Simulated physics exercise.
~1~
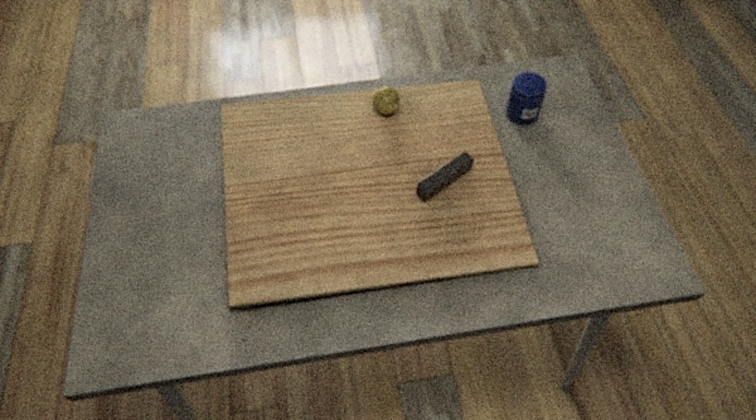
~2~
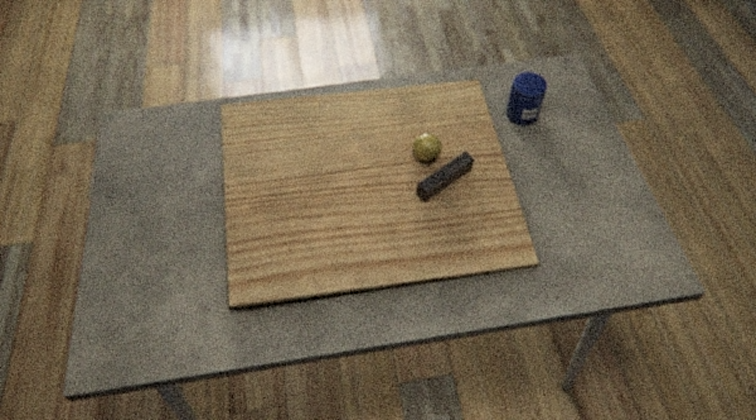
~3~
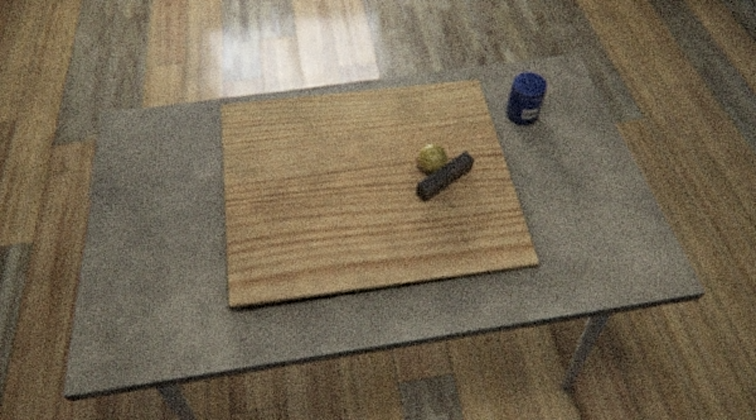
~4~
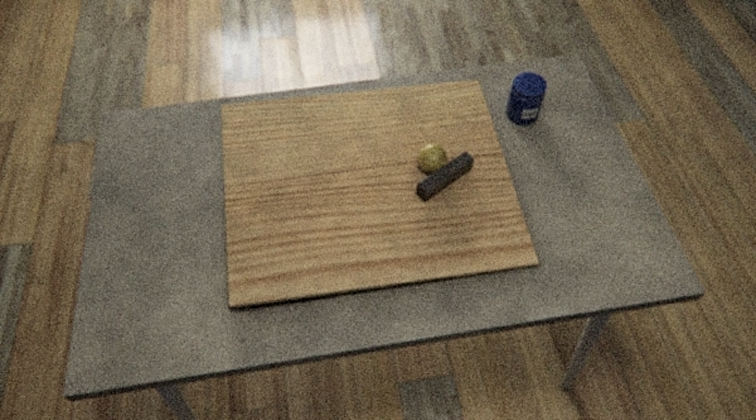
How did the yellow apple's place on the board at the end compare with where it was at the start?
At the start the apple was near the far edge of the board, and by the end it was lower and farther right, resting against the dark block.
